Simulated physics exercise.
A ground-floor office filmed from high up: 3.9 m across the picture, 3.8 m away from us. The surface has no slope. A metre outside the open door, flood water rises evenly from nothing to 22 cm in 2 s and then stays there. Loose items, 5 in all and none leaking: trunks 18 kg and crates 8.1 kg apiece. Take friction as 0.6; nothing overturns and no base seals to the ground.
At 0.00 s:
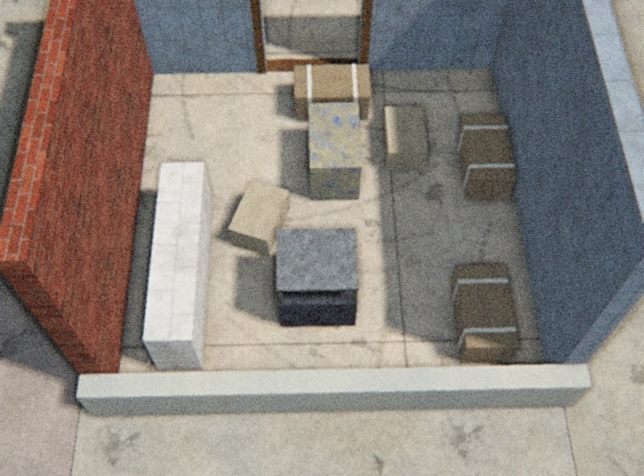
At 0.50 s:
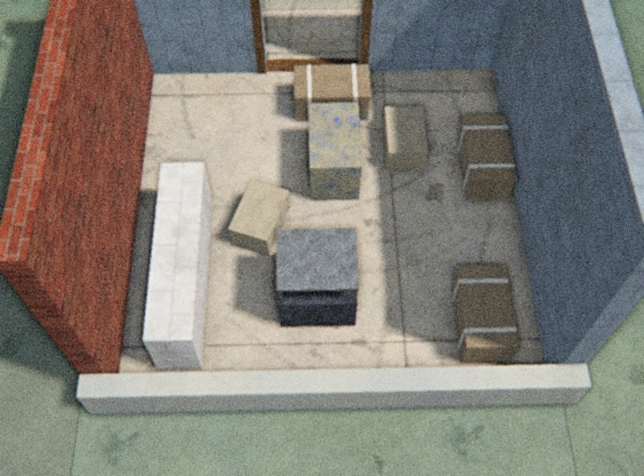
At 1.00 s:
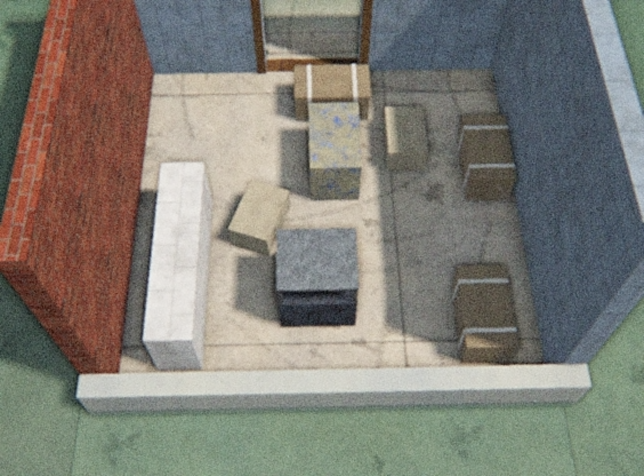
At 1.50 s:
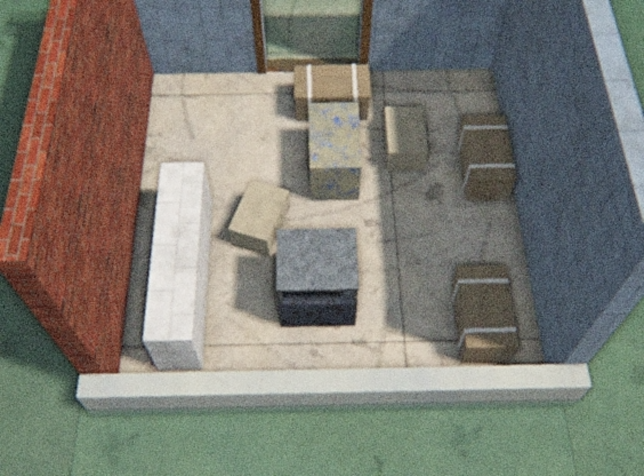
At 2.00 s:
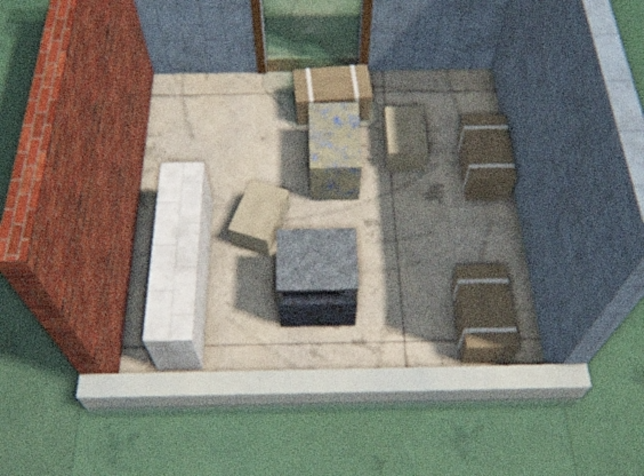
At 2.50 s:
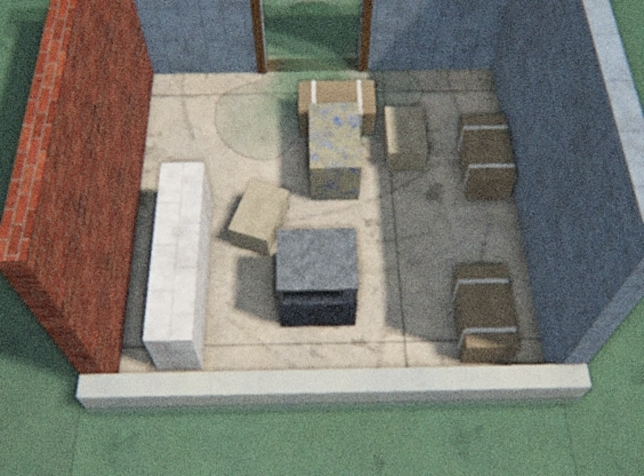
Greenish water spreads over the pale ground outside a small walled room, while the boxes and blocks inside stay still. It then enters through the open doorway at the back, forming a thin patch on the floor, and the strapped brown box nearest the doorway shifts slightly forward.
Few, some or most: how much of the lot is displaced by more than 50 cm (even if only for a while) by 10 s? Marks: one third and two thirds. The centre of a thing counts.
Share: One to two thirds.
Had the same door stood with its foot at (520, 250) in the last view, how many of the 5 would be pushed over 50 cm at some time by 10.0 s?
Then 2.
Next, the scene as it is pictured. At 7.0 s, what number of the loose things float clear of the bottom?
At that moment 4.
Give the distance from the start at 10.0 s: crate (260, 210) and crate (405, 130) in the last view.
In turn: 200 cm, 100 cm.
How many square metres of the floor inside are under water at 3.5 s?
Roughly 6.5 m2.
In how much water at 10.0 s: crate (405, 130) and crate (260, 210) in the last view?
About 7 and 12 cm.
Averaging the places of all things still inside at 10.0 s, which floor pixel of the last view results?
Near (425, 250).
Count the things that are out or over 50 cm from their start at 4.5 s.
I count 2.
After 3.5 s 0 of 5 are over 50 cm from their spots; 0 afloat.
After 4.5 s 2 of 5 are over 50 cm from their spots; 0 afloat.
After 7.0 s 3 of 5 are over 50 cm from their spots; 4 afloat.
After 10.0 s 3 of 5 are over 50 cm from their spots, and 3 have been at some point; 5 afloat.
